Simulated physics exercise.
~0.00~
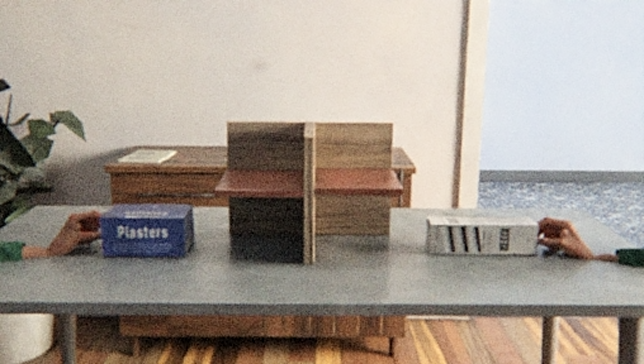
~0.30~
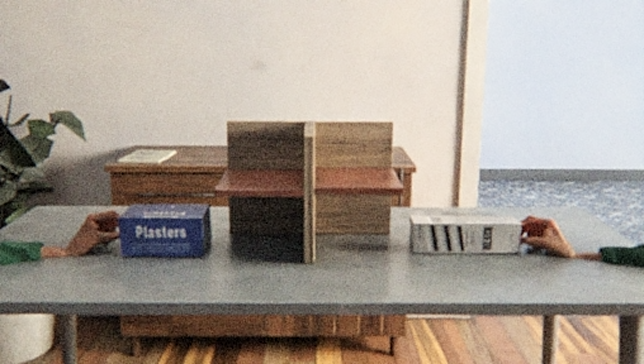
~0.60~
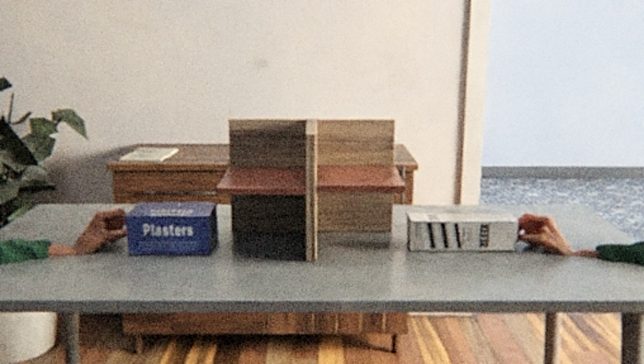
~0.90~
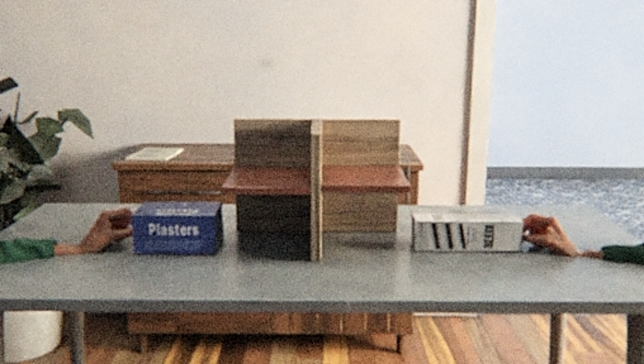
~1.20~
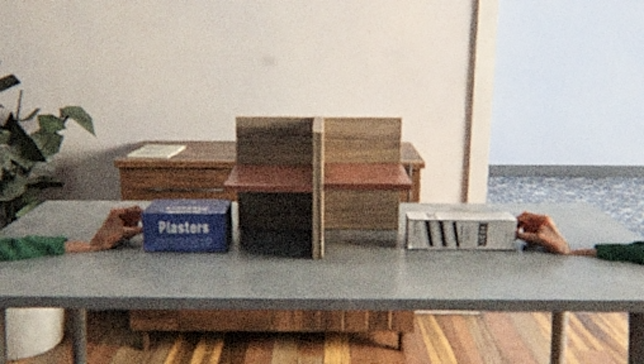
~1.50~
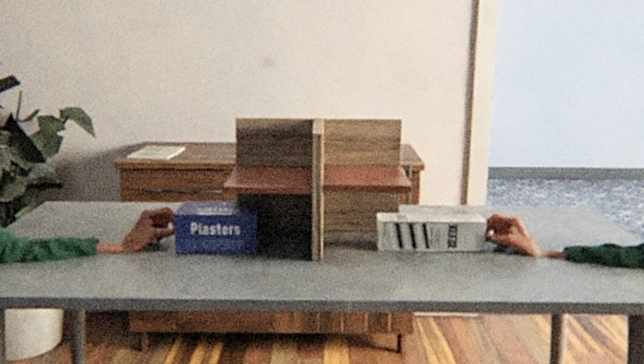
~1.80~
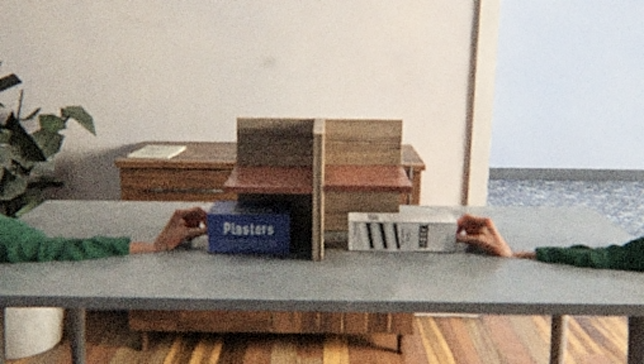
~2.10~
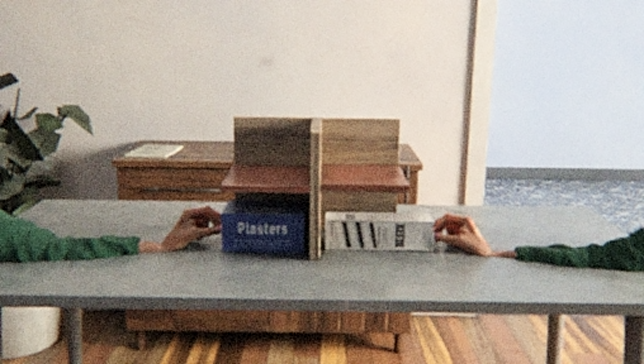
A blue box labelled Plasters and a white carton were pushed inward by two hands from opposite ends of a grey table, nearing a wooden two-sided shelf, until both slid in under its reddish ledge, one on either side of the upright middle panel.
